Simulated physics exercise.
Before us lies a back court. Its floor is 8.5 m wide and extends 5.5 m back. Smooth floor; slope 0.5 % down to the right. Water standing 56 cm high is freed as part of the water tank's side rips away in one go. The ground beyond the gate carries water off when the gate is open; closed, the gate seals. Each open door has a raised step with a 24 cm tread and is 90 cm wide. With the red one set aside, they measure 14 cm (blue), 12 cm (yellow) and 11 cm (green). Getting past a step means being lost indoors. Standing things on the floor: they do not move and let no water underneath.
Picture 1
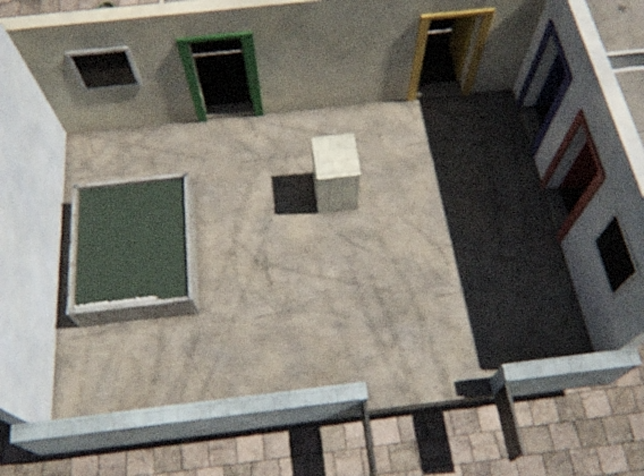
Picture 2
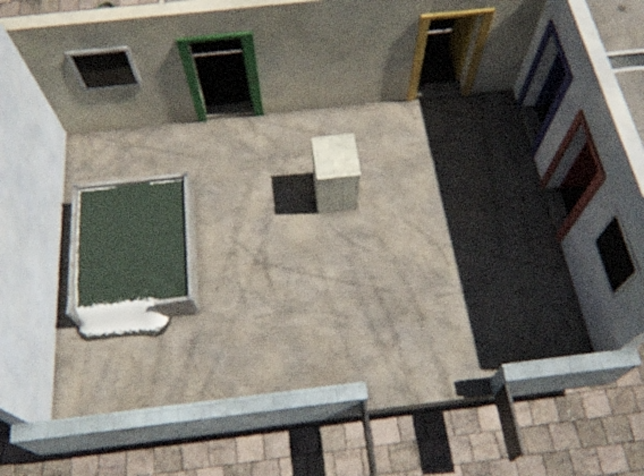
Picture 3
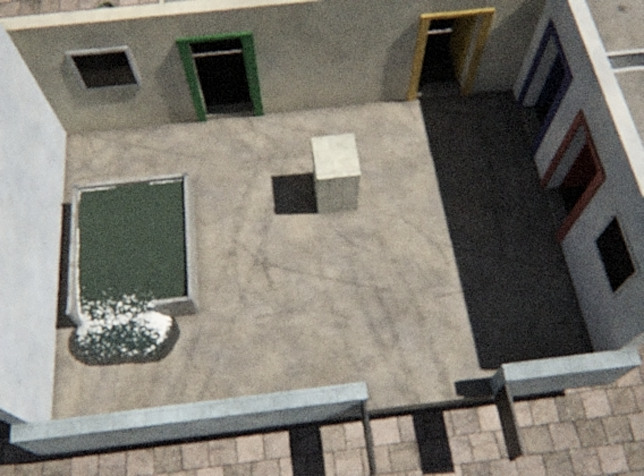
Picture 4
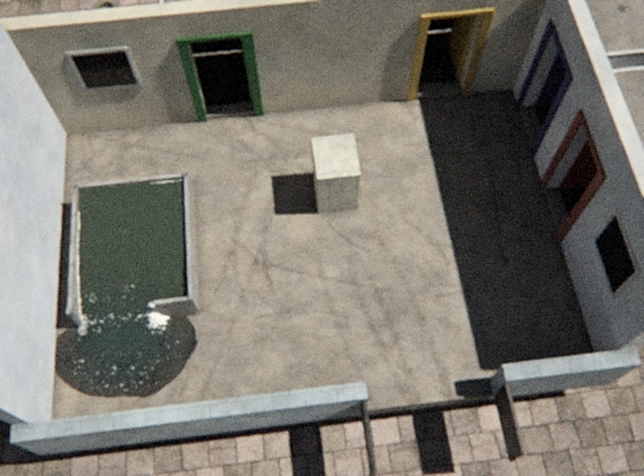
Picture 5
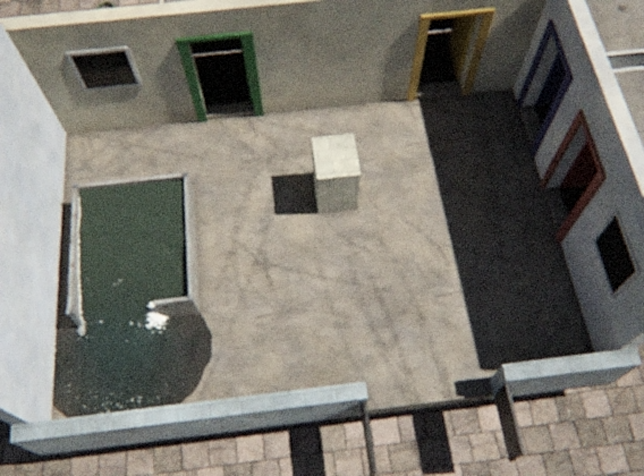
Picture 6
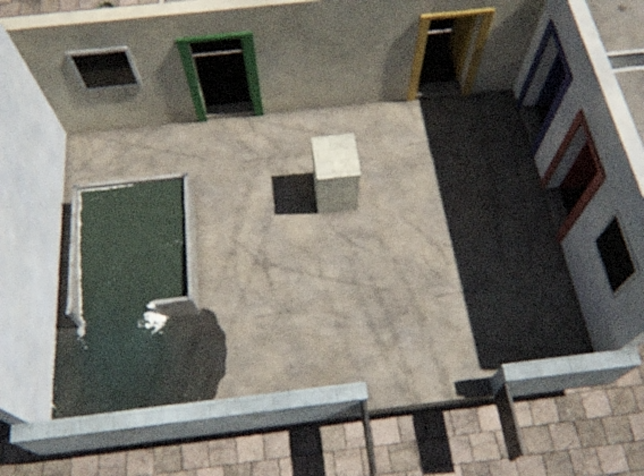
A water tank in a walled court bursts at its front side and water spreads across the floor.
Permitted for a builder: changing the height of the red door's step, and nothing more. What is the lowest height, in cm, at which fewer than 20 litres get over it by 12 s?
7 cm.
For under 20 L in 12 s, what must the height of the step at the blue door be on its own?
For blue, a step near 5.5 cm.
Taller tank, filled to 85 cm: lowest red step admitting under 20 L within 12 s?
13.0 cm.
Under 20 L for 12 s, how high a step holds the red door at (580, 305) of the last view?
Close to 9.0 cm at the least.
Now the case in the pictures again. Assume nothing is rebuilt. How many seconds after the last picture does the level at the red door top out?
4.5 s.
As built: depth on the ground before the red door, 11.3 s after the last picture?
The depth there is around 6.0 cm.
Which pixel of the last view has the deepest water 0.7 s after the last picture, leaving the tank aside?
Around (52, 433).
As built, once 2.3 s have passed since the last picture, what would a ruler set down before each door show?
Depths in cm: Red 0, green 0, yellow 0, blue 0.
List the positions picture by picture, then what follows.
The water tank at (132, 242) is whole and still, 56 cm deep; the red door at (569, 183) is dry, in the first picture.
The front is at (94, 337), 0.2 m from the gap at (121, 316); 0.2 m2 of floor is wet, 56 cm left at the back, in the second picture.
Water pours out at (121, 316) and has run 0.7 m, to (101, 361); about 9 cm deep outside, 56 cm at the back, in the third picture.
The gap is at (121, 316), the front 1.2 m out at (132, 392); the back of the water tank holds 56 cm, in the fourth picture.
Water pours out at (121, 316) and has run 1.7 m, to a hidden place; about 6 cm deep outside, 56 cm at the back, in the fifth picture.
The front is at a hidden place, 1.7 m from the gap at (121, 316); 3.7 m2 of floor is wet, 53 cm left at the back; the red door at (569, 183), 7.5 m from the gap, is still 6.3 m from the nearest water, in the sixth picture.
Then, 0.7 s after the last picture water covers 10 % of the floor, deepest (48 cm) near (52, 433); it has not reached the red door.
Then, 2.3 s after the last picture water covers 30 % of the floor, deepest (29 cm) near (52, 433); it has not reached the red door.
Then, 11.3 s after the last picture water covers 95 % of the floor, deepest (10 cm) near (535, 164); 6 cm at the red door, 20 litres in over its 7 cm step.
At the red door as built, the water peaked near 11 cm, 4.5 s after the last picture.
With a step of 6 cm, 34 litres would have come in within the 12 s; with 8 cm, 10 litres. So under 20 litres takes about 7 cm.
